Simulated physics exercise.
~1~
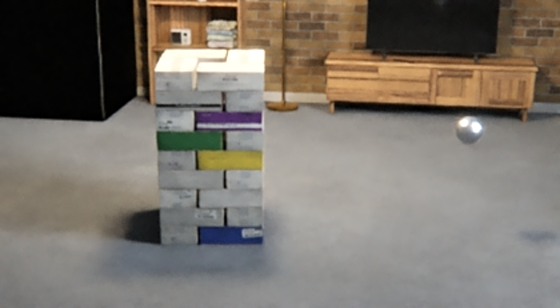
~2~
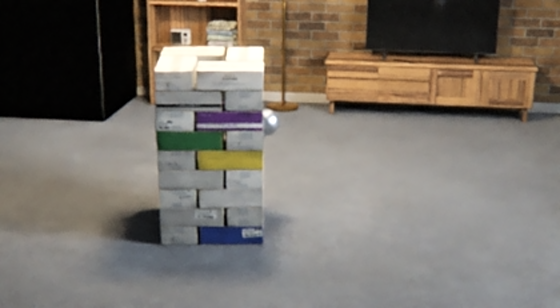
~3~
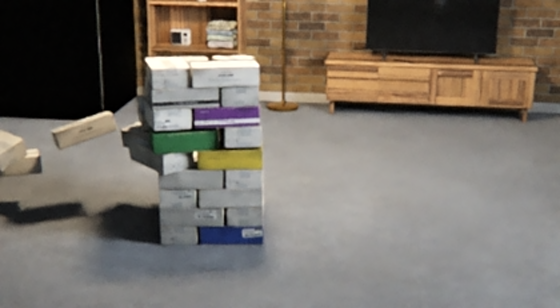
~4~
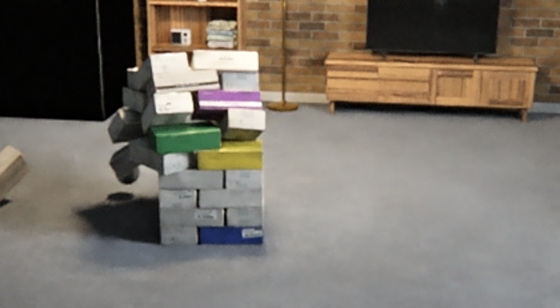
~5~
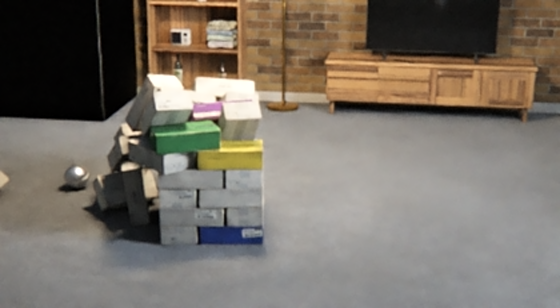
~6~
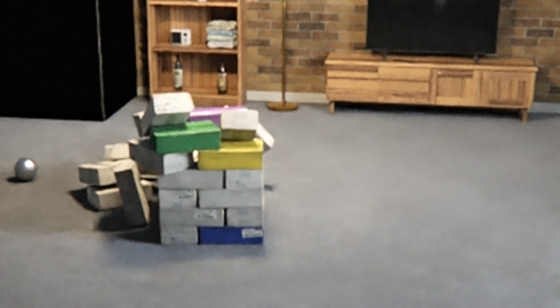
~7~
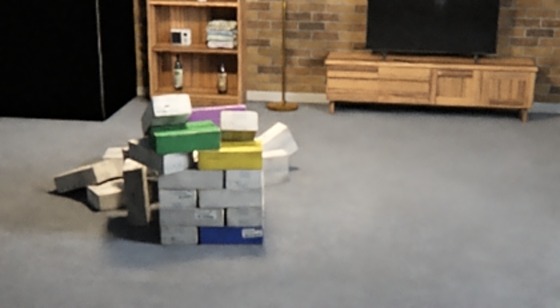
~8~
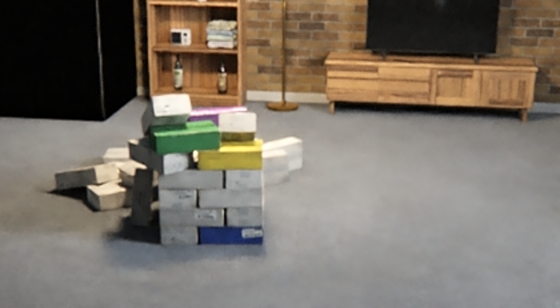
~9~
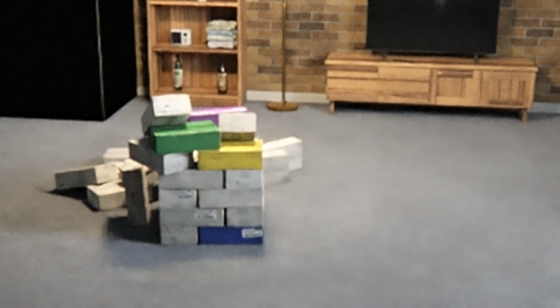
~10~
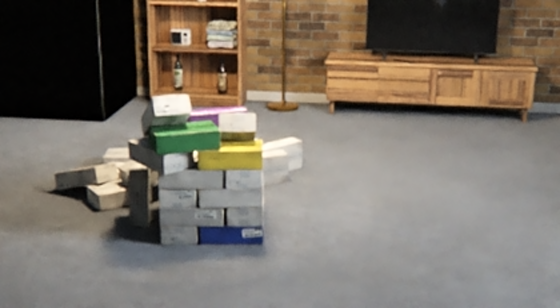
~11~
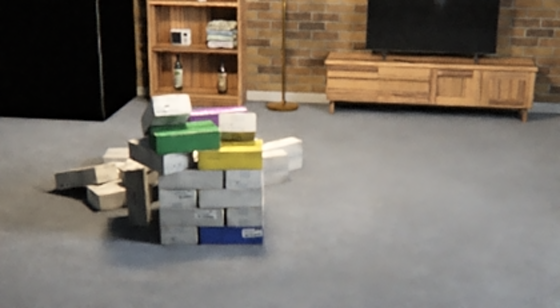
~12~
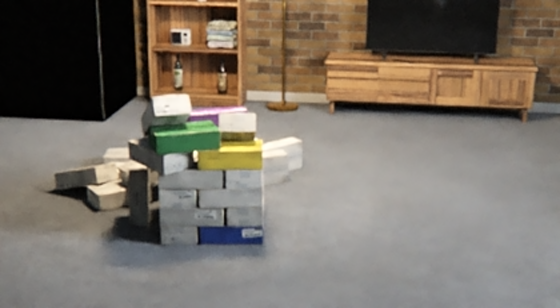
A tall stack of mostly pale grey boxes, with green, purple and yellow ones in its upper half and a blue one at its base, stands on a grey floor before a brick wall, wooden shelves and a television, seen from a fixed viewpoint. A shiny steel ball flies in from the right and passes behind the stack. Boxes shoot out to the left as the upper layers shift and break apart. The ball reappears at left and rolls out of view while more boxes tumble down on both sides. Finally the shortened stack rests still, green, yellow and purple boxes still up.
